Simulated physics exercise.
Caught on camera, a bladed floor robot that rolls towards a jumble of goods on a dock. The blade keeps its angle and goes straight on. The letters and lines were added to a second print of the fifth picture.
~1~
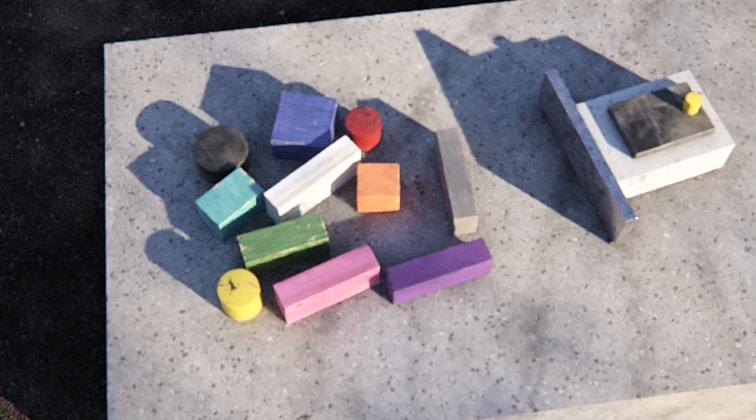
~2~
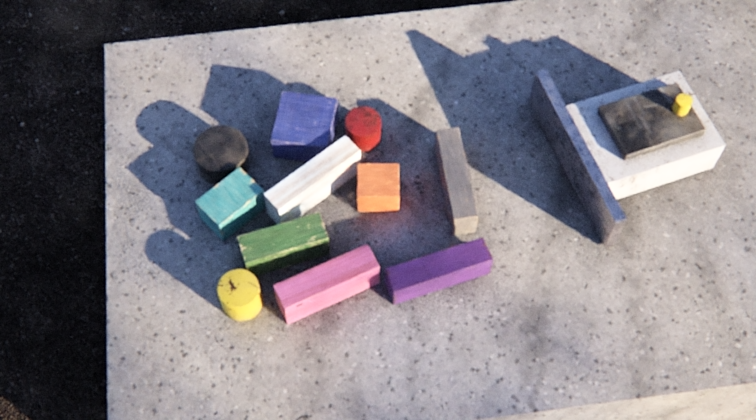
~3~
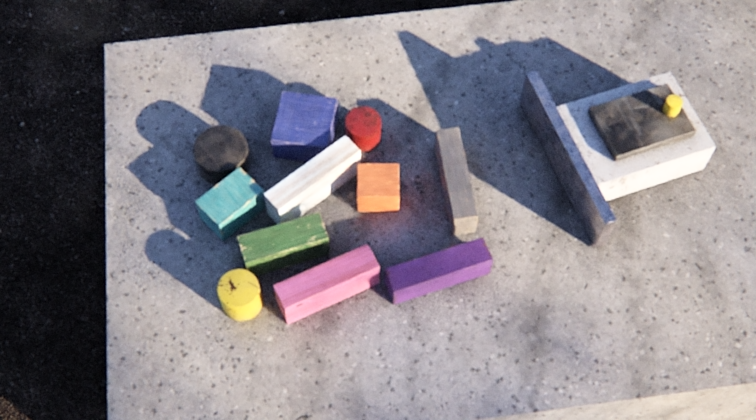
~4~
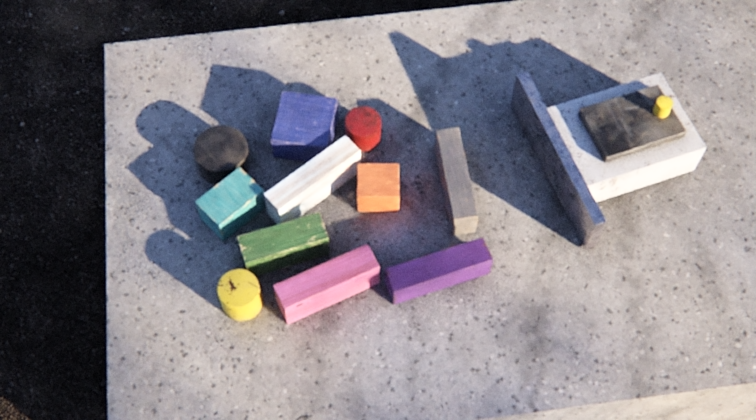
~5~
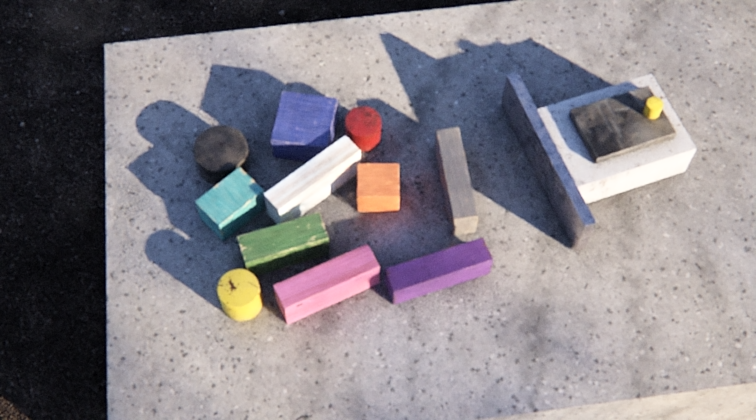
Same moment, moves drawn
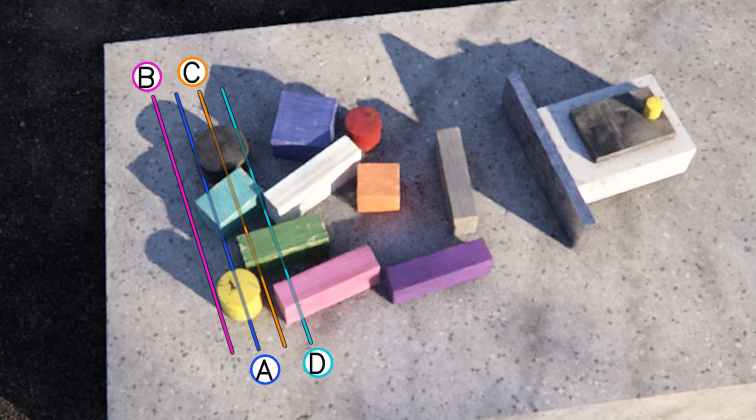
The clip opens on a pale speckled slab with a loose cluster of coloured blocks and cylinders at left and a white, flat-bladed machine topped by a small yellow knob at right. The machine slides slowly leftward, slightly narrowing the gap to the cluster, while the blocks stay still.
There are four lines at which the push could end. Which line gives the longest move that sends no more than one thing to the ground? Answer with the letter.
As far as mark B.
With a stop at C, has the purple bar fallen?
No.
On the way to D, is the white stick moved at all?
By then, yes.
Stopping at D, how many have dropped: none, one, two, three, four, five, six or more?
In all, none.
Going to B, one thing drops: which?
The turquoise crate.
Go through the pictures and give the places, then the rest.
The first frame shows robot (655, 121); orange crate (379, 188); white stick (313, 183).
The second frame shows robot (645, 122); yellow canister (240, 295).
The third frame shows robot (636, 123); turquoise crate (232, 204).
The fourth frame shows robot (626, 124); green bar (284, 245).
The fifth frame shows robot (616, 125); blue crate (306, 128); purple bar (438, 271); red canister (363, 129).
On the marked copy, A at (215, 213); B at (190, 216); C at (239, 210); D at (264, 207).
Following B. Soon after the start, robot (491, 140); purple bar (403, 281); orange crate (370, 191).
Later, robot (363, 154); turquoise crate (176, 194); white stick (210, 197).
In the end, robot (259, 166); turquoise crate over the edge; black canister (113, 148); one fallen.
As for the rest, A is within the limit but short; C is within the limit but short; D is within the limit but short.
